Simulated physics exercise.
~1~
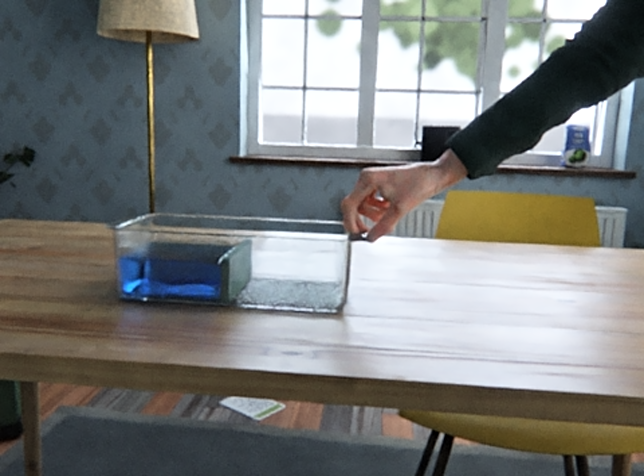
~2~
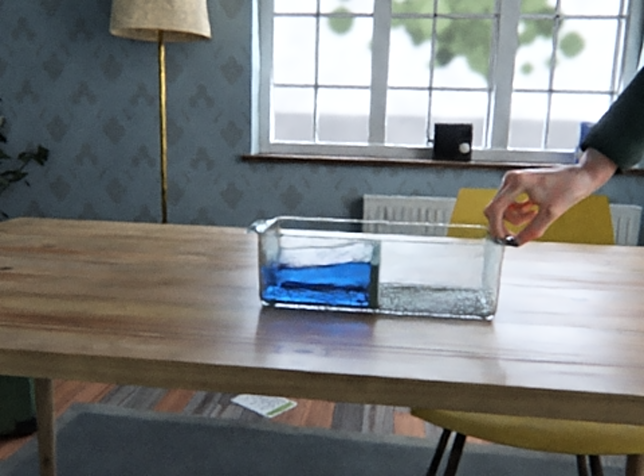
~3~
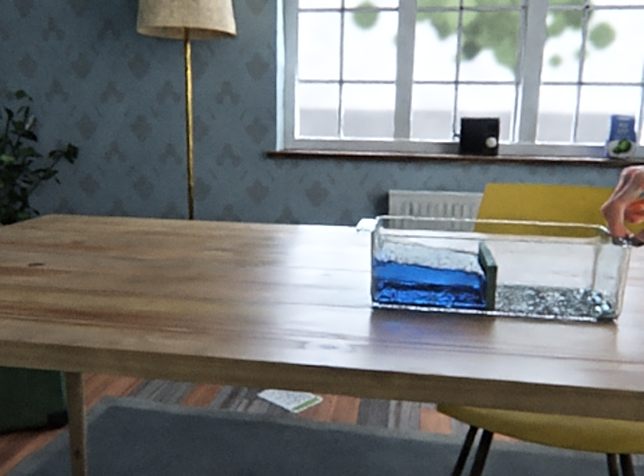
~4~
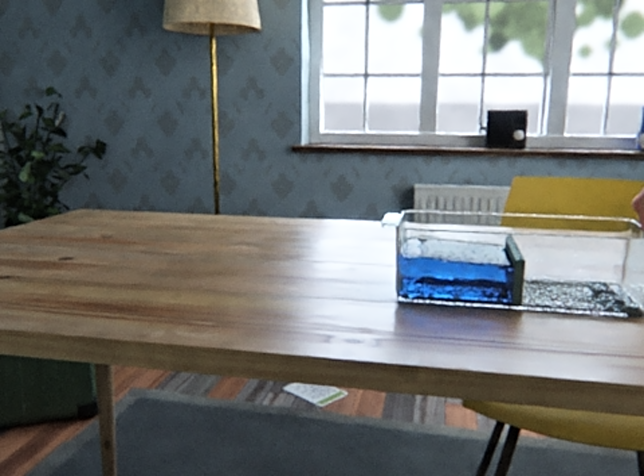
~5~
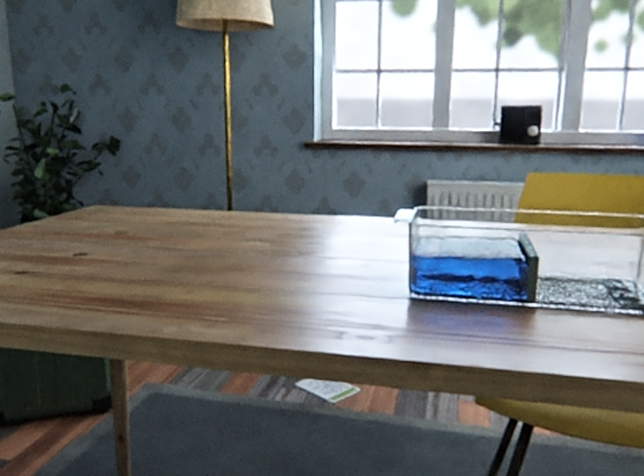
In this clip, a hand pulls a clear, divided box rightward across a wooden table, and the blue water in its left compartment sloshes. As the view pans left, the box comes to rest near the right edge, with nearly all the water still left of the divider.
